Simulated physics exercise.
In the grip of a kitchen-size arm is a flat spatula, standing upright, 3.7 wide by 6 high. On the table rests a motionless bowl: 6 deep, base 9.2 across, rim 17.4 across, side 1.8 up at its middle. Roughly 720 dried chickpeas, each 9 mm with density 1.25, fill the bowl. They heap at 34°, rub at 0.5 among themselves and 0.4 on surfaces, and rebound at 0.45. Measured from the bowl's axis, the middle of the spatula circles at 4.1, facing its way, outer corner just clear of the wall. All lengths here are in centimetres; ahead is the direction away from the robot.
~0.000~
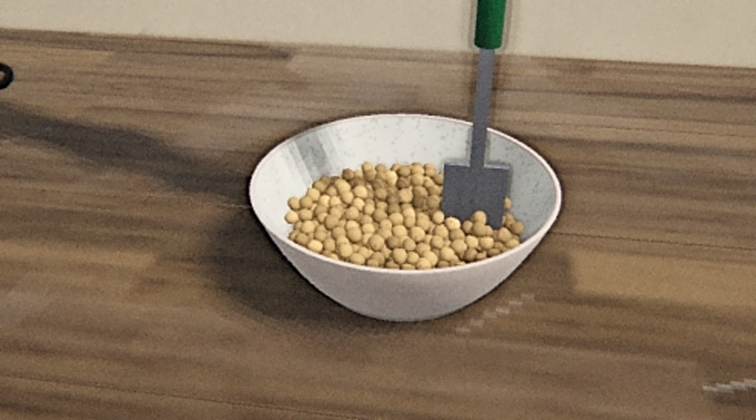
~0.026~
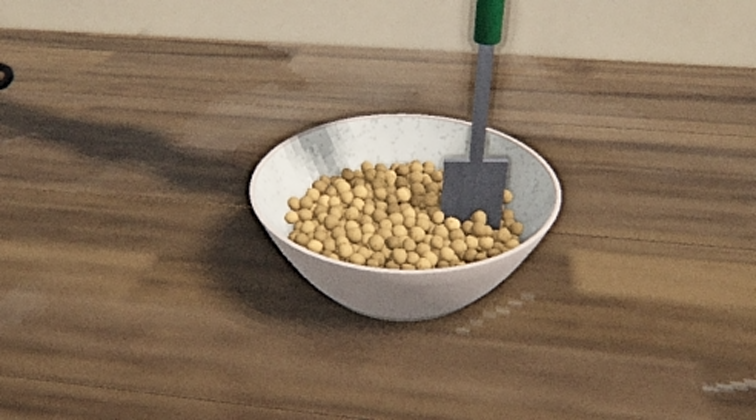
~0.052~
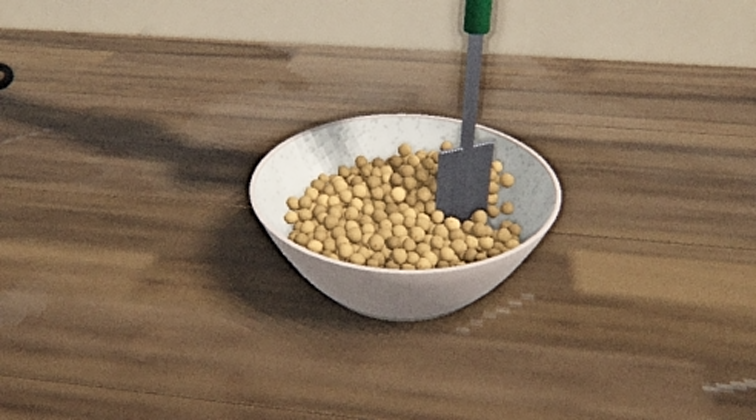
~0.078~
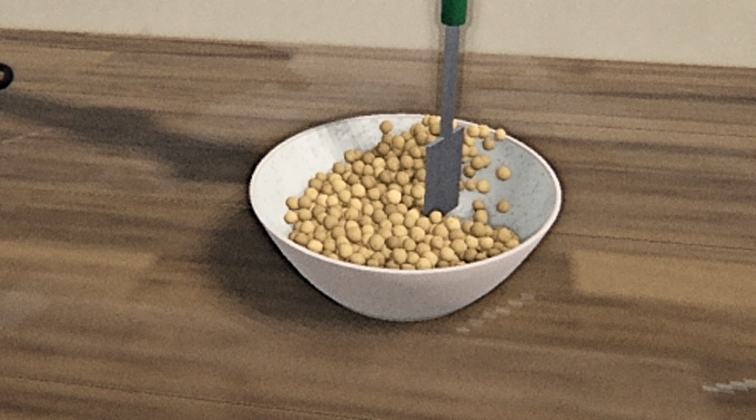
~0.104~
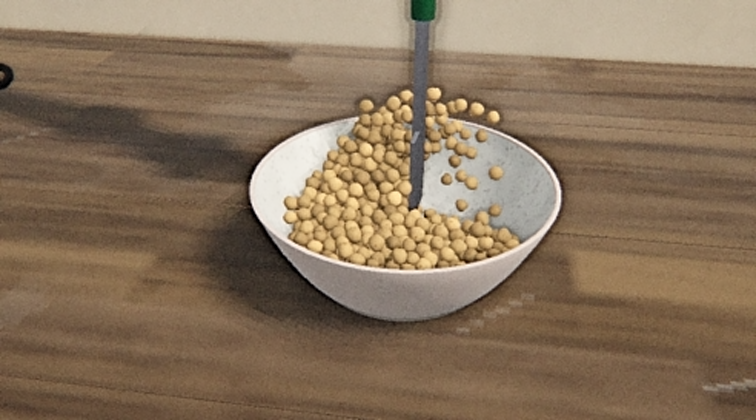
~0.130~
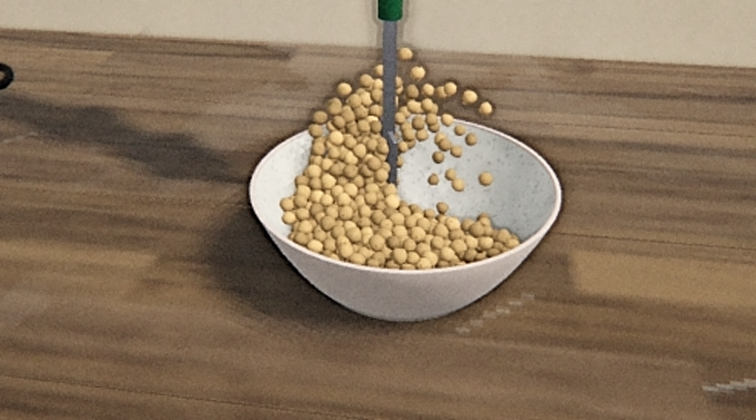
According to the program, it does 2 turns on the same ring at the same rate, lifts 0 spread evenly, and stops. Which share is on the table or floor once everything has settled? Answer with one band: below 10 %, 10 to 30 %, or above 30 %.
Above 30 %.
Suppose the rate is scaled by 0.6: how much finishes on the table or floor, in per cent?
25 %.
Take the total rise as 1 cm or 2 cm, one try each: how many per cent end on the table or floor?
Near 45 in a hundred, then 35 in a hundred.
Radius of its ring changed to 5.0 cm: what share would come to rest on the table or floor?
It would be near 40 per cent.
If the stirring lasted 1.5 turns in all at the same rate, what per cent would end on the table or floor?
Roughly 45 per cent would end up there.
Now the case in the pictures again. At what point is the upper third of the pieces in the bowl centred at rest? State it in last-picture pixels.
I'd say close to (457, 210).
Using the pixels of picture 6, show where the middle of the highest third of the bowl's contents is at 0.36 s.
Centre of upper third: Approx. (504, 200) px.
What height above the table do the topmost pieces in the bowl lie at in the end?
The peak stands near 5.5 centimetres up.
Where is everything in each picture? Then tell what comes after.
In the first picture, spatula neck at (479, 141), 0° round; upper third of the load around (402, 217), from x 290 to 515, top at y 170; 724 in the bowl.
In the second picture, spatula neck at (478, 136), 9° round; upper third of the load around (403, 214), from x 290 to 515, top at y 165.
In the third picture, spatula neck at (469, 124), 32° round; upper third of the load around (408, 196), from x 290 to 515, top at y 150.
In the fourth picture, spatula neck at (447, 113), 58° round; upper third of the load around (400, 182), from x 290 to 510, top at y 120.
In the fifth picture, spatula neck at (419, 107), 85° round; upper third of the load around (392, 167), from x 290 to 510, top at y 85; 723 in the bowl, 1 in flight or on the tool.
In the sixth picture, spatula neck at (389, 107), 111° round; upper third of the load around (365, 159), from x 285 to 510, top at y 55; 714 in the bowl, 10 in flight or on the tool.
After 0.36 s, 346° round, highest piece 10 above the table; 513 in the bowl, 120 on the table or floor, 91 in flight or on the tool.
After 0.60 s, 222° round, highest piece 8 above the table; 407 in the bowl, 290 on the table or floor, 27 in flight or on the tool.
After 0.91 s, 0° round, highest piece 6 above the table; 364 in the bowl, 360 on the table or floor.
After 1.61 s, 0° round, highest piece 5 above the table; 364 in the bowl, 360 on the table or floor.
At rest, 364 in the bowl, 360 on the table or floor. That is 50 % on the table or floor.
